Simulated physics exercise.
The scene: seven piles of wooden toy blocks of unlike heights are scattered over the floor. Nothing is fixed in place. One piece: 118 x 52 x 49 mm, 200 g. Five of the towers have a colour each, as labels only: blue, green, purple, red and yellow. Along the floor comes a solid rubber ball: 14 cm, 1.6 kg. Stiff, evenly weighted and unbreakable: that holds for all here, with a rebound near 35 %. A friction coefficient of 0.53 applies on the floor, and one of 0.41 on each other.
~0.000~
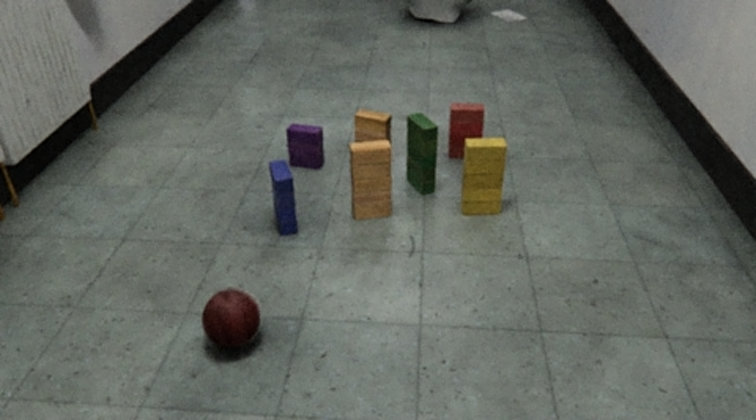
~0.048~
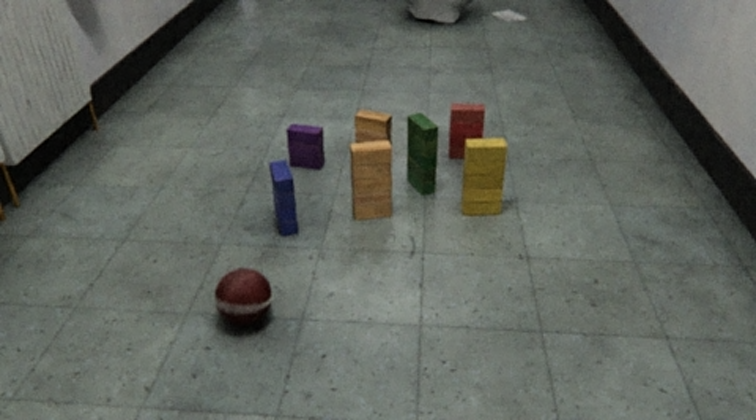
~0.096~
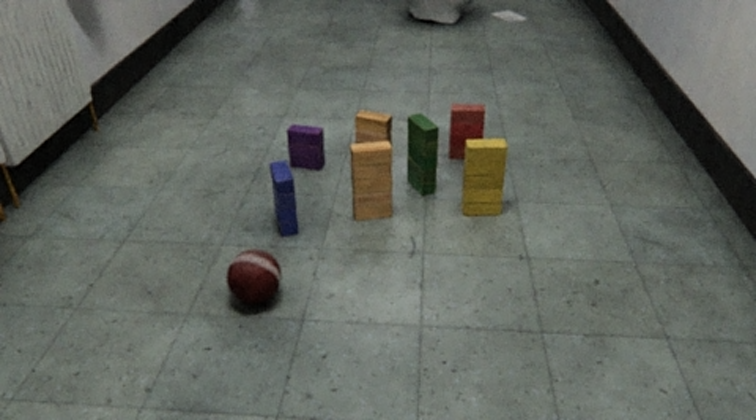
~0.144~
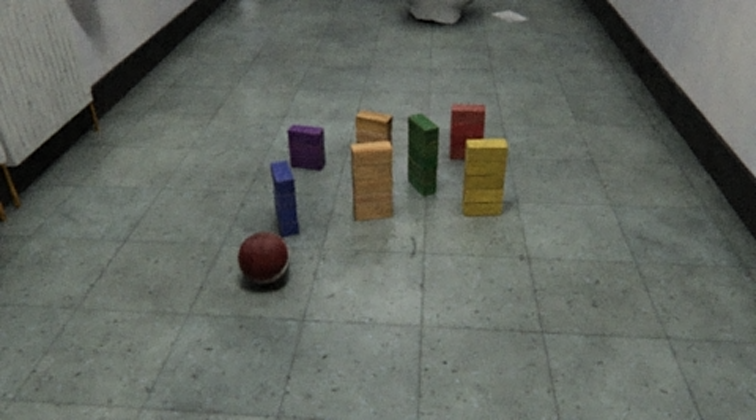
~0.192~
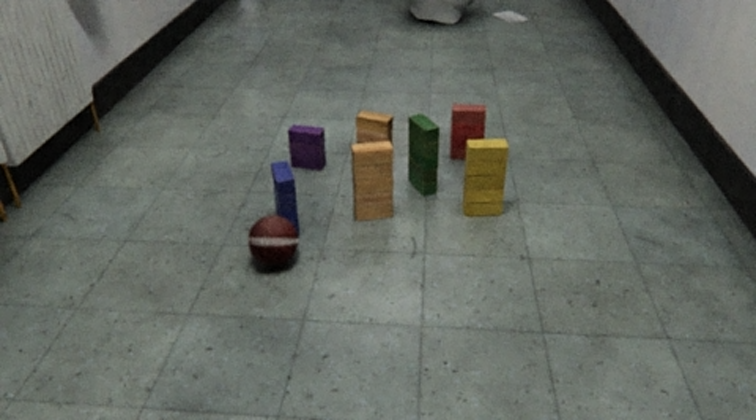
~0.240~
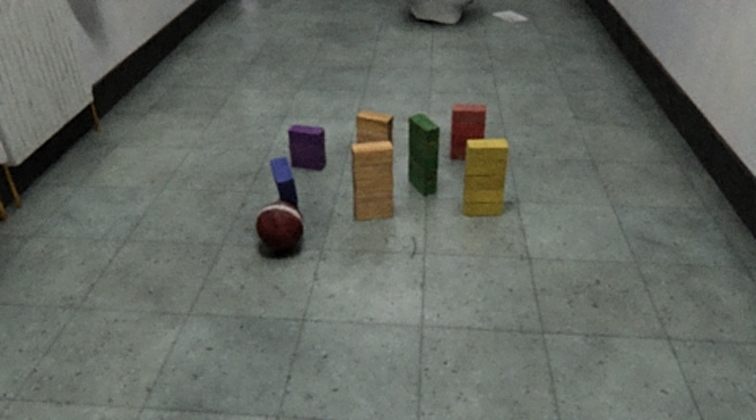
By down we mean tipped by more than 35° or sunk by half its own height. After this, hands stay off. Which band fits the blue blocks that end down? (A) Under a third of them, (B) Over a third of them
Over a third of them.
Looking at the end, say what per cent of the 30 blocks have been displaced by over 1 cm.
That makes 35 percent.
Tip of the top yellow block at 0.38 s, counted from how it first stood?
Angle from initial pose, roughly 0 deg - estimate.
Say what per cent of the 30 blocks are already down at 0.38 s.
5 per cent at that moment.
Around 0.38 s, ball still moving; 1 of the 4 blue blocks down (1 of 30 in all colours); top blue block on its side.
Around 0.72 s, ball still moving; 3 of the 4 blue blocks down (5 of 30 in all colours); top blue block upside down; top purple block tipped 35°, 19 mm lower.
Finally (1.5 s), ball rolling away; 3 of the 4 blue blocks down (6 of 30 in all colours); top blue block upside down; top purple block on its side. That is 75 per cent. Seen by the last camera, middles, top blue block near (288, 169), top purple block near (317, 134).
